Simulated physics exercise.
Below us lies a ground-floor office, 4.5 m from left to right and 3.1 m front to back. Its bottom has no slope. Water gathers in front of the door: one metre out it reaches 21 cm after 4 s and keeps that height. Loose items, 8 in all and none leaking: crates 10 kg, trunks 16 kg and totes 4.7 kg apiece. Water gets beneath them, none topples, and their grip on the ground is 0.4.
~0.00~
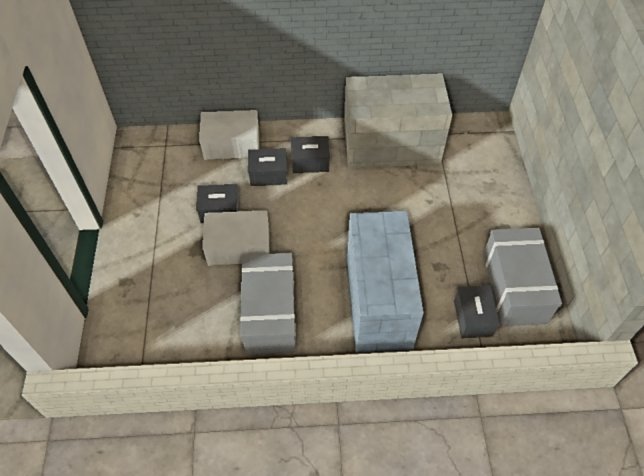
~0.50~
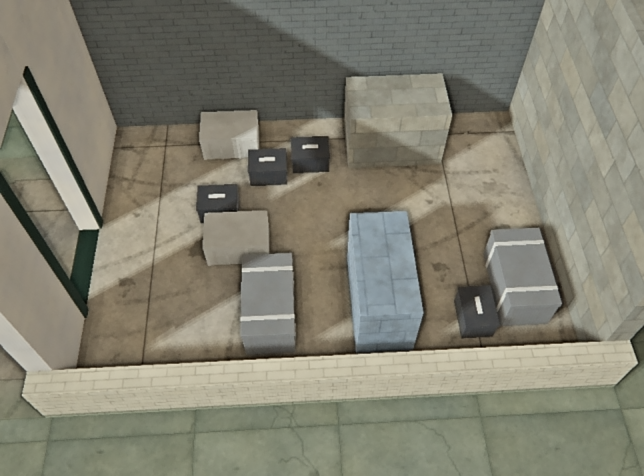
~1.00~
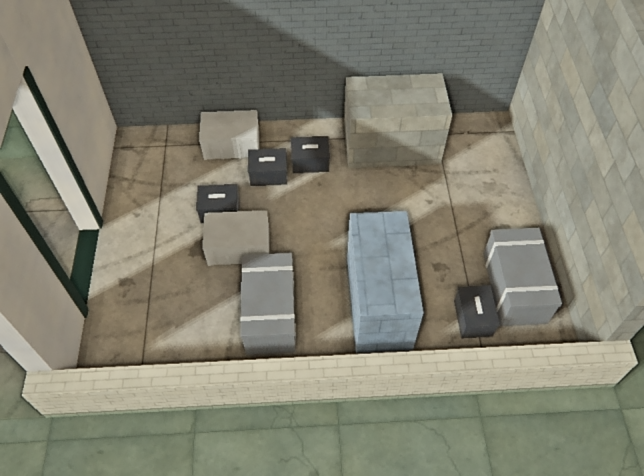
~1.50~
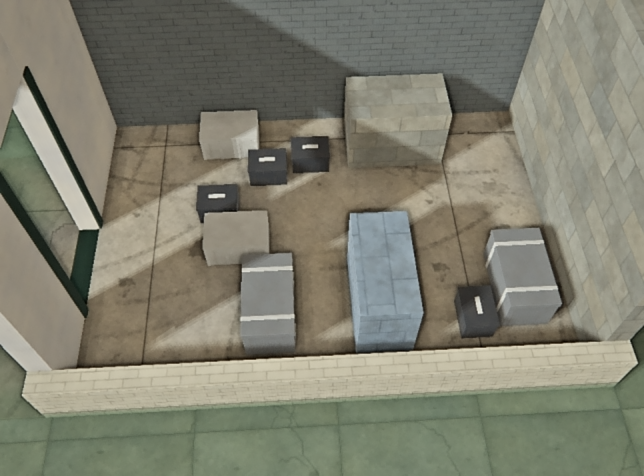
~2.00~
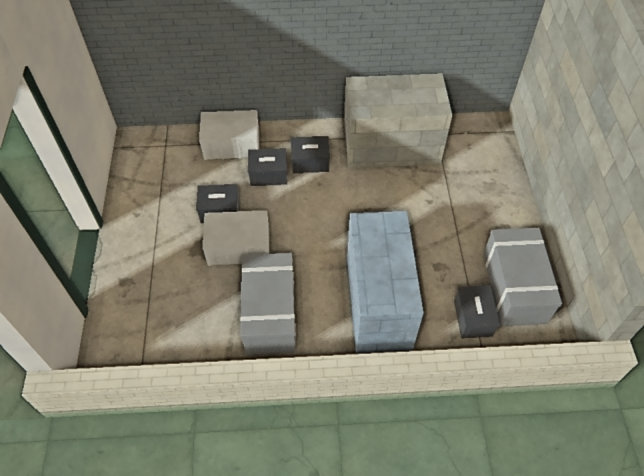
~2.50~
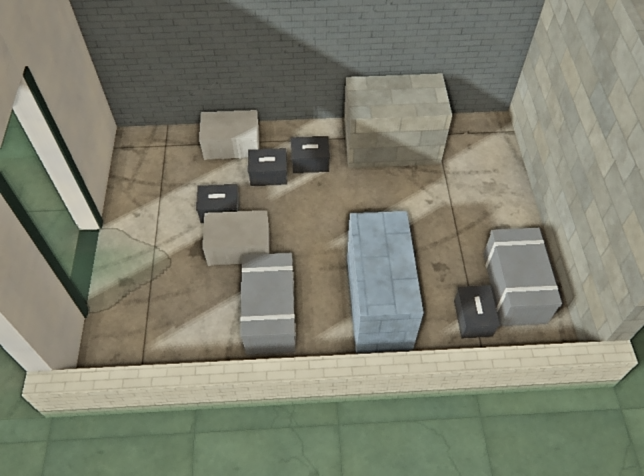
The clip opens on a walled, dry room seen from above, with boxes and blocks scattered across its floor. Greenish water covers the paving outside and deepens in colour beyond the doorway at left, then a thin patch spreads just inside, while the boxes stay still.
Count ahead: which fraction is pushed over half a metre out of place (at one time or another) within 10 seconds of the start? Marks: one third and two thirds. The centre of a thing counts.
It is two thirds or above.
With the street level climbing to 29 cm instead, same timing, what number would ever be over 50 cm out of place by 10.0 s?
In that case 7 of them.
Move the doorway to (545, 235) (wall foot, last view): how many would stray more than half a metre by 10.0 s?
In that case 6 of them.
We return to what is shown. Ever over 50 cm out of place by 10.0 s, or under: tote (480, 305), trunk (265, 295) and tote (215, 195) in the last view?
In that order: Short of it, more, past it.
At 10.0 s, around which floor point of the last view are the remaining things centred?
Near (349, 206).
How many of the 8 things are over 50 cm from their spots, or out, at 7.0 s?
By then 3.
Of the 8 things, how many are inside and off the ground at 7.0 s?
At that moment 3.
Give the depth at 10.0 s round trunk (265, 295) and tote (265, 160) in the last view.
Roughly 8 and 5 cm.
After 3.5 s 0 of 8 are over 50 cm from their spots; 0 afloat.
After 4.5 s 0 of 8 are over 50 cm from their spots; 0 afloat.
After 7.0 s 3 of 8 are over 50 cm from their spots; 3 afloat.
After 10.0 s 7 of 8 are over 50 cm from their spots, and 7 have been at some point; 8 afloat.
